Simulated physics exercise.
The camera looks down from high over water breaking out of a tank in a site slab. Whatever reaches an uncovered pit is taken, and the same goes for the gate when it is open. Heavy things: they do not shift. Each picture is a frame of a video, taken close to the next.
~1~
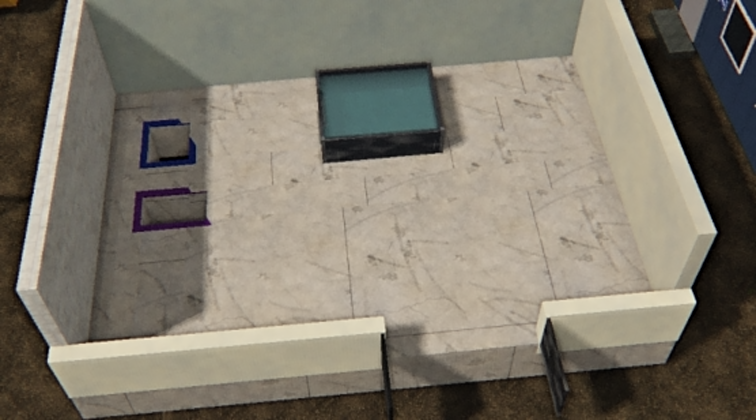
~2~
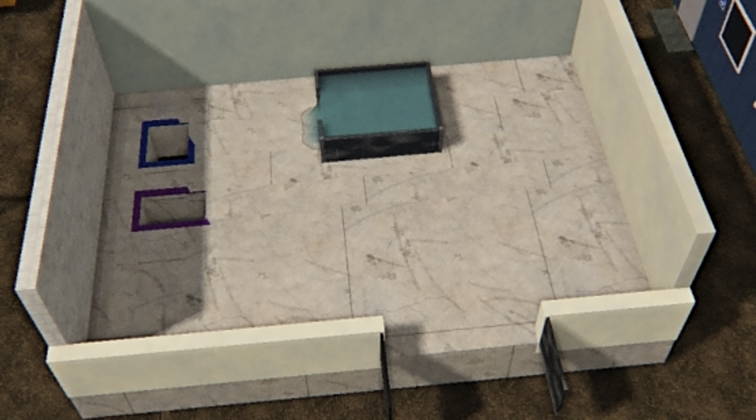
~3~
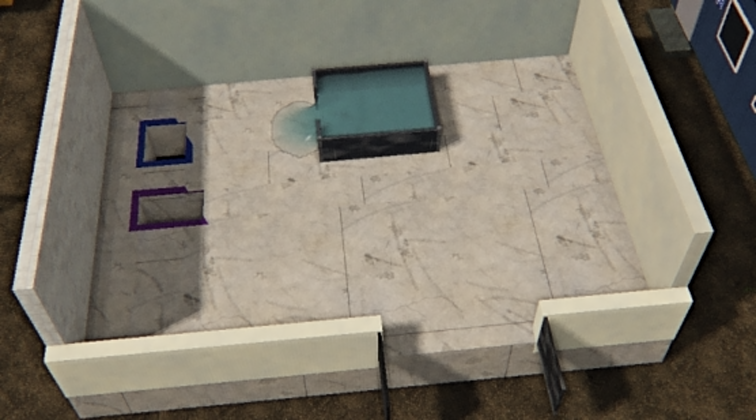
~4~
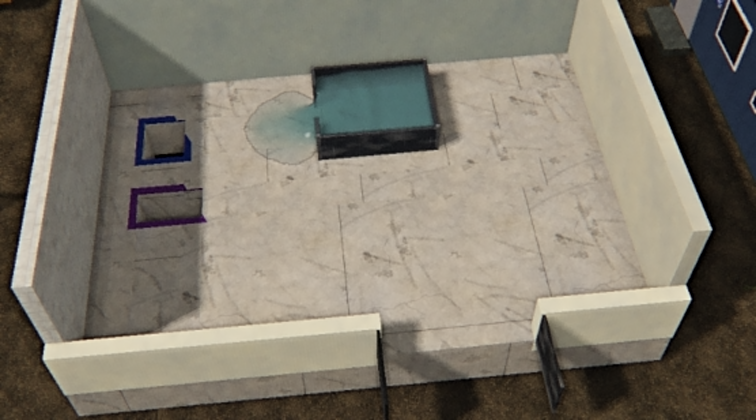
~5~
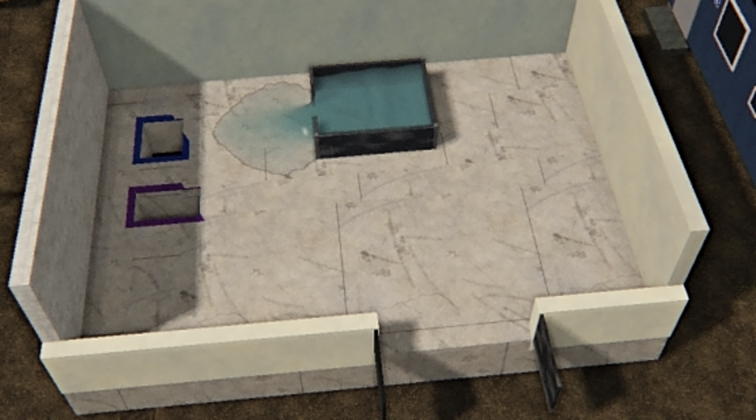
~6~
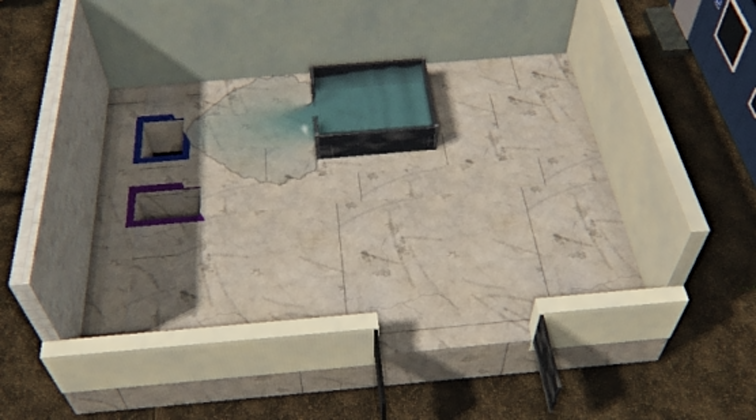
Water pouring from a gap in the left side of a dark-rimmed tank, spreading leftward across a pale walled floor.
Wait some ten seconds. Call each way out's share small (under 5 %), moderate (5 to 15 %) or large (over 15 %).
The gate's share is small. The purple pit's share is large. The blue pit's share is large.
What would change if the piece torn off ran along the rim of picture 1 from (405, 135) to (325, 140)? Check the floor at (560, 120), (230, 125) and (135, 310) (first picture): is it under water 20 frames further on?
Well, the first is missed by the spill, the next missed by the spill, the last hit by the spill.
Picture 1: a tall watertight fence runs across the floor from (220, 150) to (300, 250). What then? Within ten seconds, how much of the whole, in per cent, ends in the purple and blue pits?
Purple 8 %, blue 30 %.
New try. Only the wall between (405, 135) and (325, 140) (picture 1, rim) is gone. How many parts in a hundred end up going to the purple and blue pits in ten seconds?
In percent: Purple 10, blue 4.
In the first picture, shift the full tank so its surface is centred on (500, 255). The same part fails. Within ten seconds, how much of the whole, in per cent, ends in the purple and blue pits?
Tally in per cent: Purple pit 25, blue pit 10.
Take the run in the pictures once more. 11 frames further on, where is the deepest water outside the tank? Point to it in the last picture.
I would choose the pixel (110, 96).
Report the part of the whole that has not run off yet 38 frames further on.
Near 62 percent, give or take.
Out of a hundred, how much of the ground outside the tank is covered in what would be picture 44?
It comes out near 25 percent.
A moment on, water covers 15 % of the floor; the gate 0 %, the purple pit 0 %, the blue pit 3 %.
Next, water covers 20 % of the floor; the gate 0 %, the purple pit 3 %, the blue pit 7 %.
Then, water covers 20 % of the floor; the gate 0 %, the purple pit 7 %, the blue pit 13 %.
Later, water covers 25 % of the floor; the gate 0 %, the purple pit 15 %, the blue pit 22 %.
In the end, water covers 35 % of the floor; the gate 0 %, the purple pit 21 %, the blue pit 30 %.
